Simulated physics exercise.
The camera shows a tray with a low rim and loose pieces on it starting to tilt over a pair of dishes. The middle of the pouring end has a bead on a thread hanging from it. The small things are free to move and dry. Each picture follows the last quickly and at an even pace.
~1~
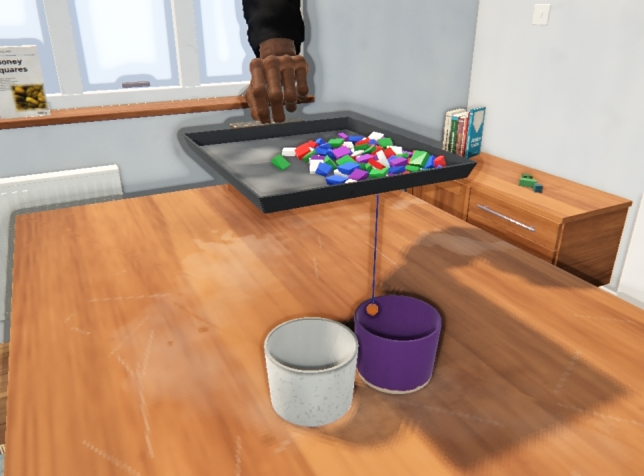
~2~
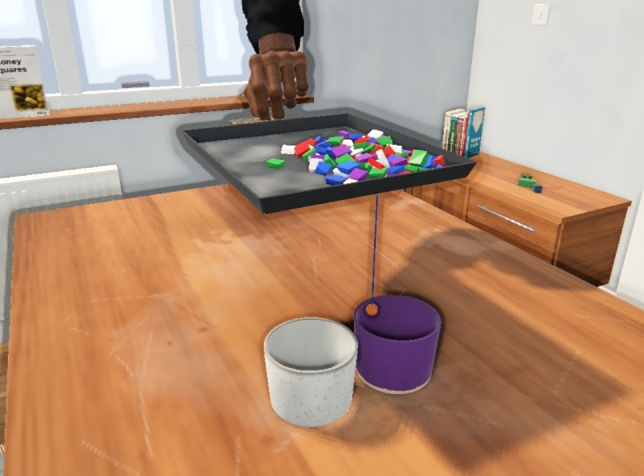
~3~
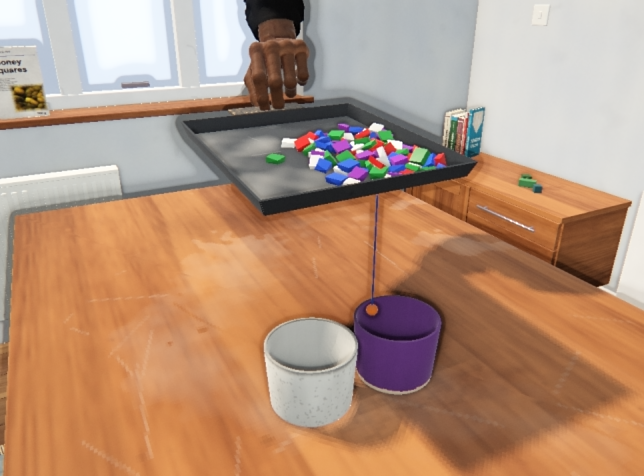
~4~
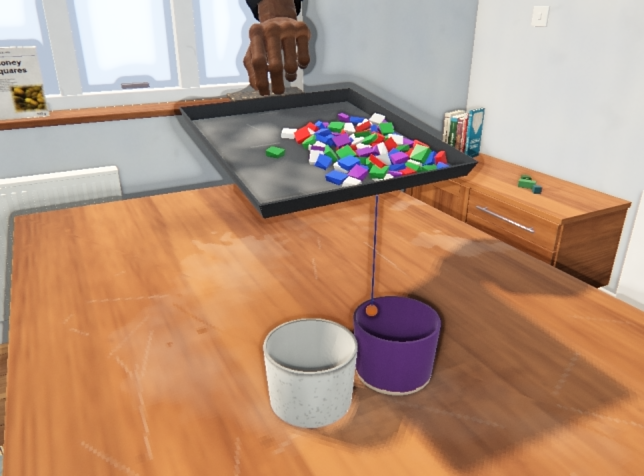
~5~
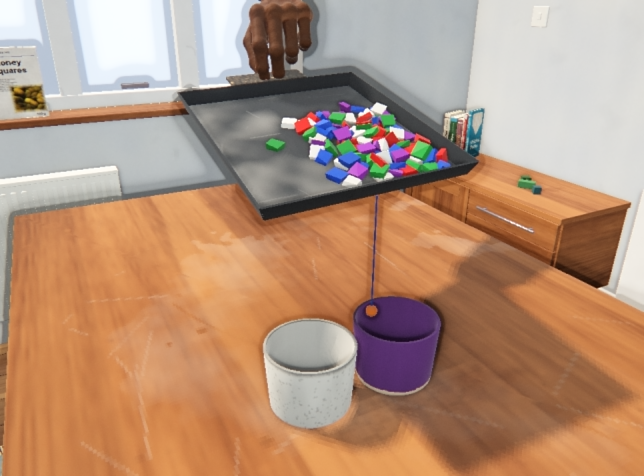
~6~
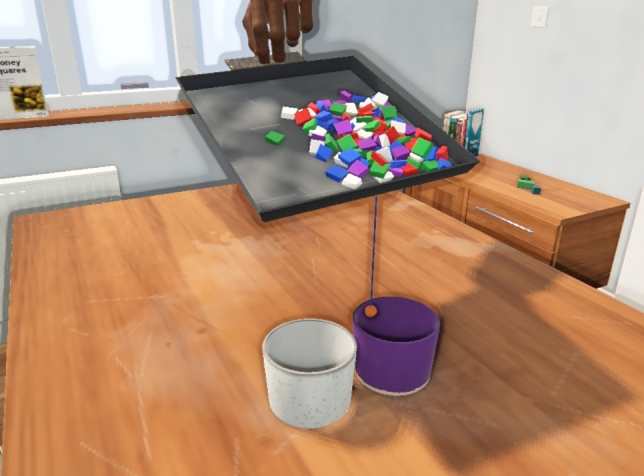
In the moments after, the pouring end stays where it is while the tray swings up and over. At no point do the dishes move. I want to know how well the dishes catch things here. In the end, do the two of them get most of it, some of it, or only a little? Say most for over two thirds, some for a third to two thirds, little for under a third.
They get only a little.
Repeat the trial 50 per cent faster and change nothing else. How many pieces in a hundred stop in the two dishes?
I'd expect close to 20 per cent.
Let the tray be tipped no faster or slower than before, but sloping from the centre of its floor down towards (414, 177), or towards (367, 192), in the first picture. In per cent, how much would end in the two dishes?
Respectively 10 and 10 in a hundred.
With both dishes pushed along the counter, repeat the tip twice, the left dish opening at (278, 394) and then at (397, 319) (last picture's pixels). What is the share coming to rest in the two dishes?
60, then 0 %.
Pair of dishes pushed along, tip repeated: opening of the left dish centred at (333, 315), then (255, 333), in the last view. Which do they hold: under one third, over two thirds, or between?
On the first try the answer is under a third, and on the second it is below one third.
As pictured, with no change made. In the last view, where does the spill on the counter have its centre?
Those pieces end up centred close to (405, 448).
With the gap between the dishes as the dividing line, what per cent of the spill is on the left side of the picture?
That would be roughly 20 per cent.
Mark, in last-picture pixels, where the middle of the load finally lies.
Around (367, 433), give or take.
Soon, tray tipped steeply; nearly all on the tray; a stray few in the air.
A while on, tray tipped past a quarter turn; about a quarter on the tray; a small part in the left dish; a stray few in the right dish; about half outside both; about a quarter in the air.
Towards the end, tray tipped past a quarter turn; about a quarter in the left dish; a stray few in the right dish; most outside both.
Finally, tray tipped past a quarter turn; about a quarter in the left dish; a stray few in the right dish; most outside both.
